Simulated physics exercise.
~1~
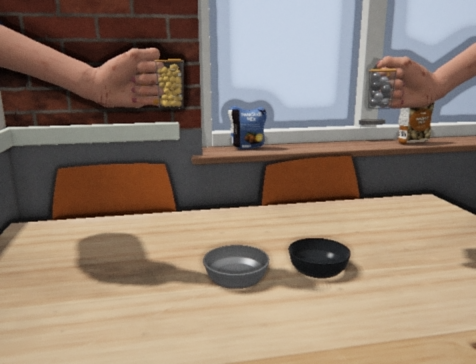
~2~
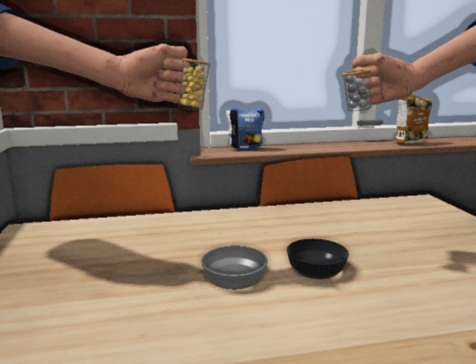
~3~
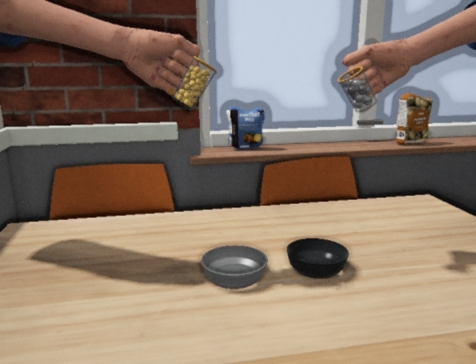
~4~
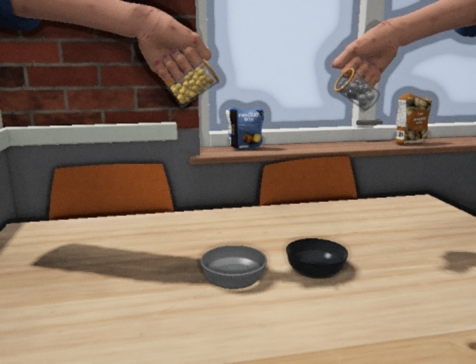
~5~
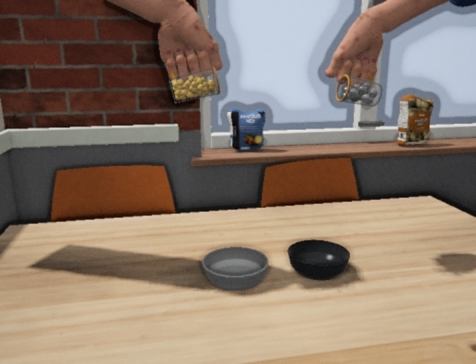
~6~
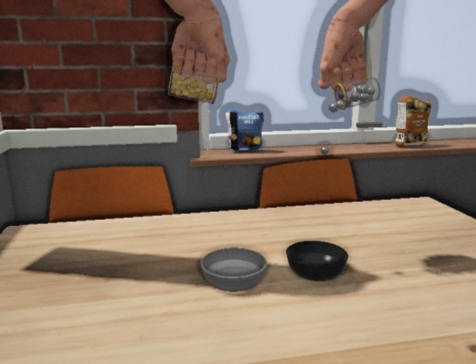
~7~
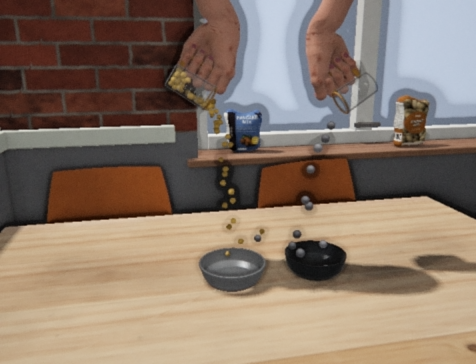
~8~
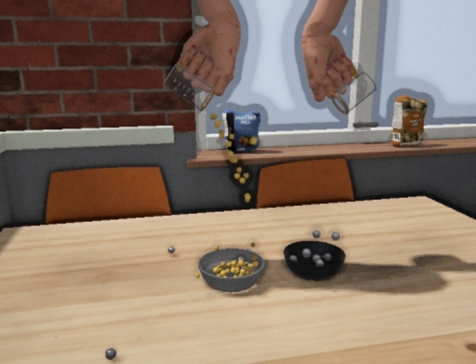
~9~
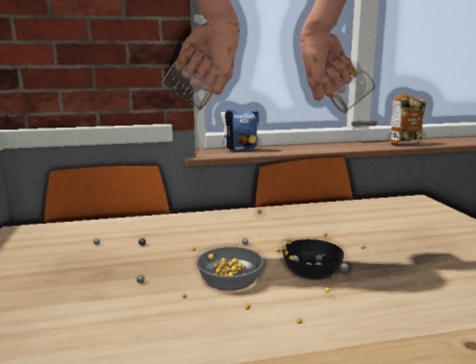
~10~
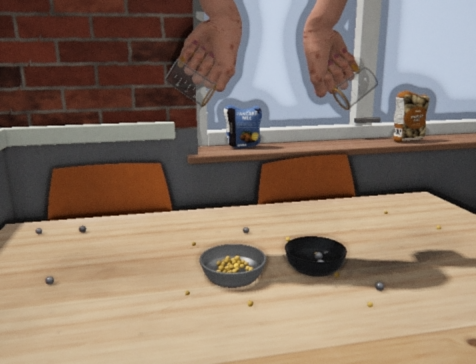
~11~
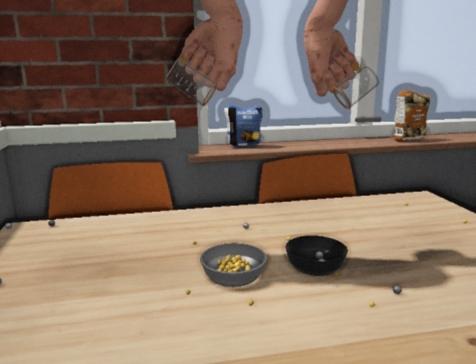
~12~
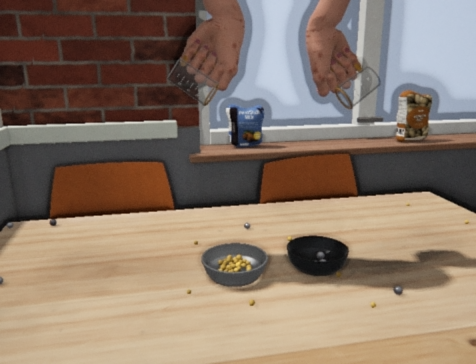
Two hands, each holding a small clear cup, one of yellow pieces on the left and one of silvery beads on the right, reach over a pale wooden table, seen from slightly above in a gently swaying view. A grey dish and a black dish sit below, with orange chairs, a brick wall and a windowsill holding two packets behind. The hands move inward and tip the cups until they are upside down. Both loads tumble down, and pieces bounce and scatter. Finally, yellow pieces mostly fill the grey dish, some silvery beads rest in the black one, and strays dot the table.
